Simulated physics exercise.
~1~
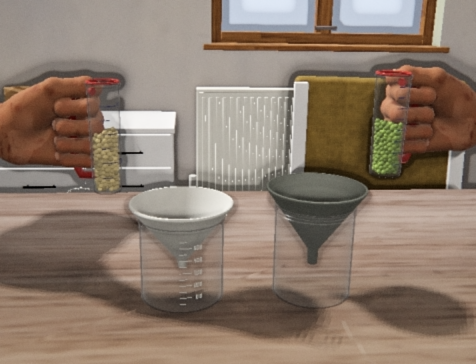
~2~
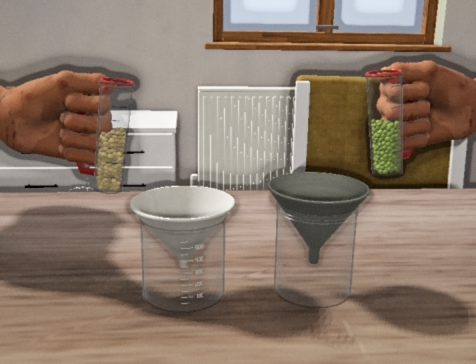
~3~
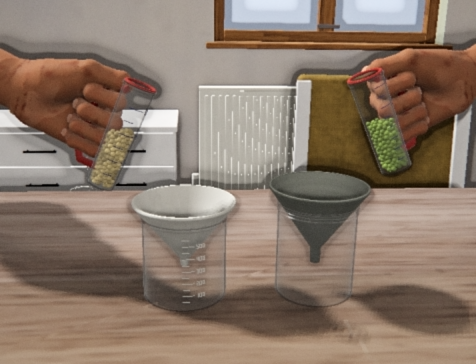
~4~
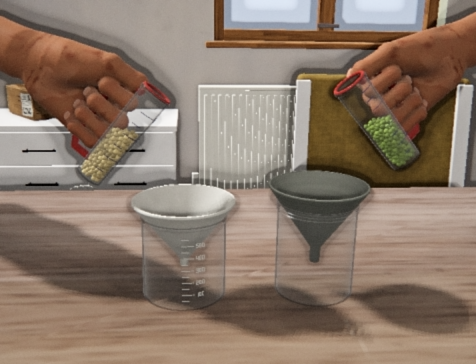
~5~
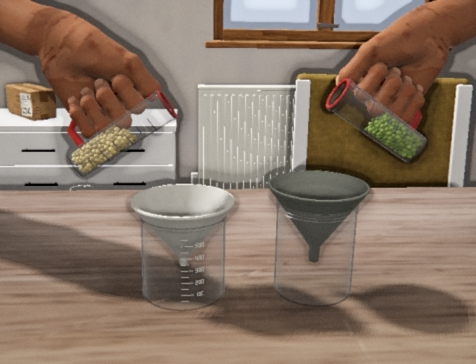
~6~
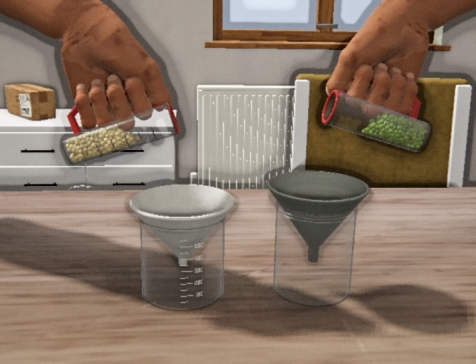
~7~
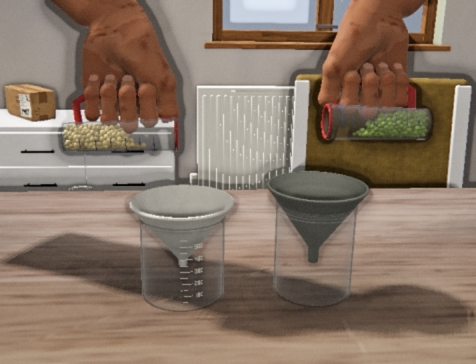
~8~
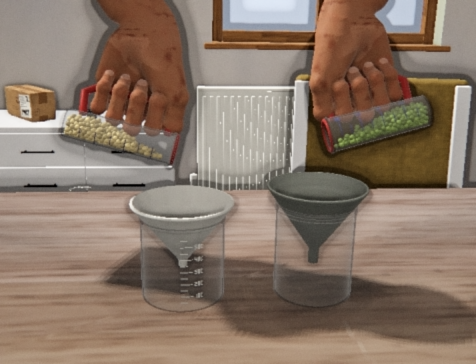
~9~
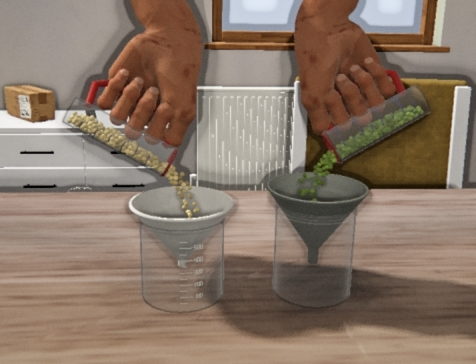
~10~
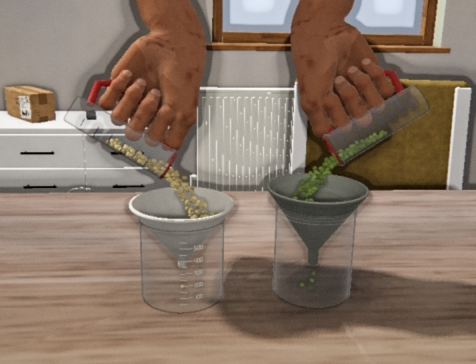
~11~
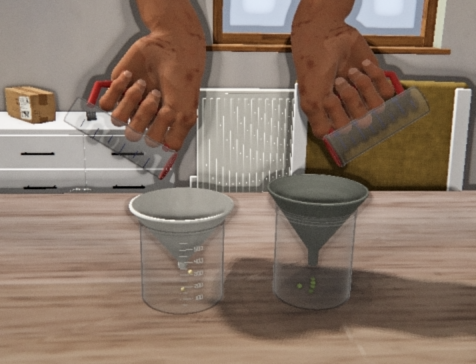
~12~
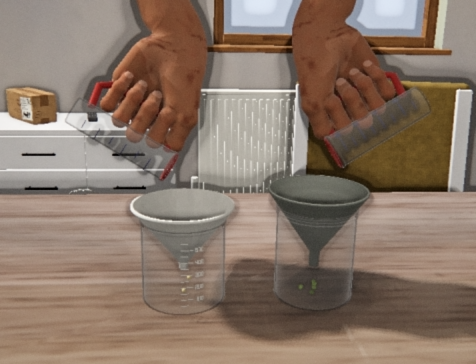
The clip shows two hands tipping clear cups, one of beige pellets on the left and one of green pellets on the right, into funnels set in clear jars. The cups empty, but only a stray few pellets reach the jars, with nearly all stuck in the funnels.
